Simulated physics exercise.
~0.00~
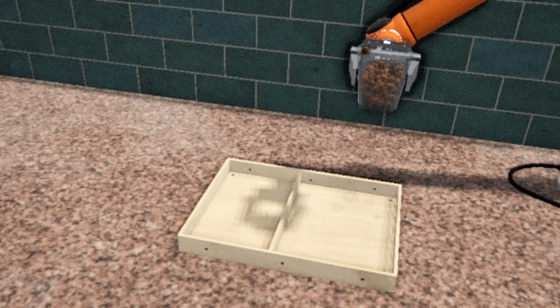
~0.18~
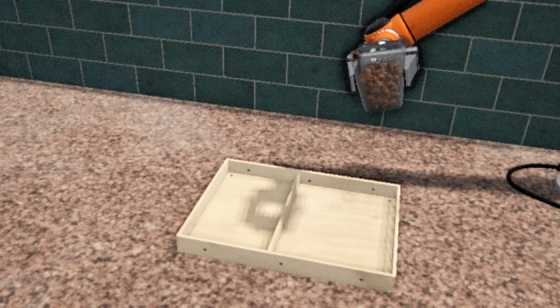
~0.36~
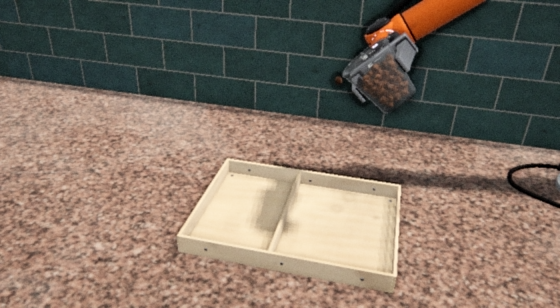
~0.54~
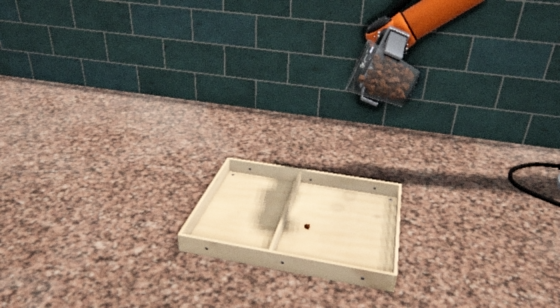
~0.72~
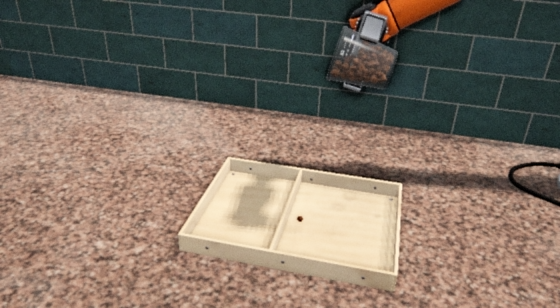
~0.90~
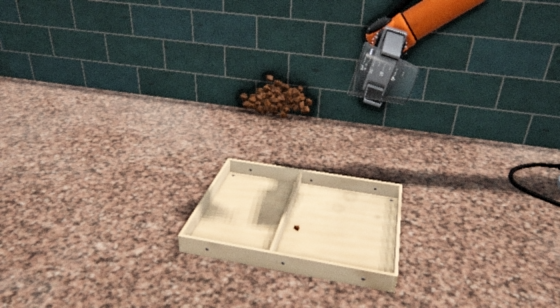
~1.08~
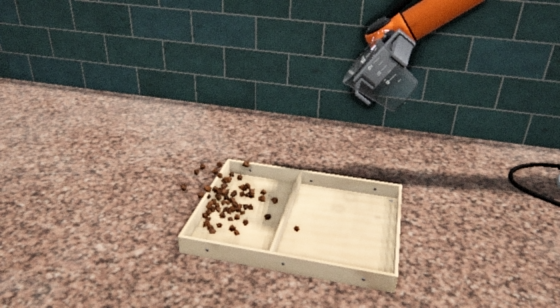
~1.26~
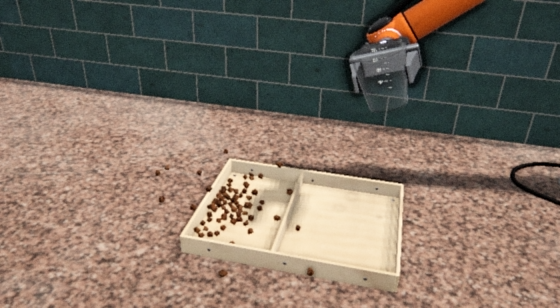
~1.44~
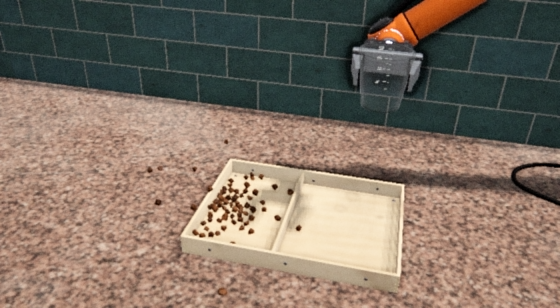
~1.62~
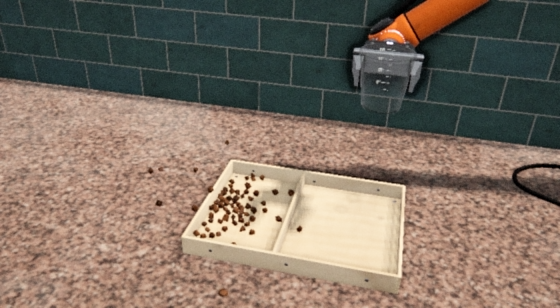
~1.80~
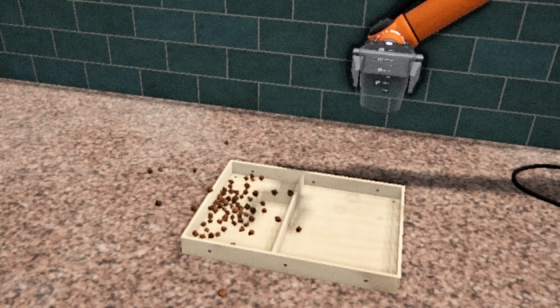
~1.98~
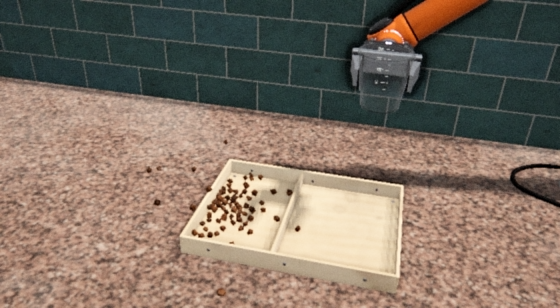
Orange robot arm tipping a clear beaker of brown pellets, most landing in a divided tray's left section, some scattering on the counter.
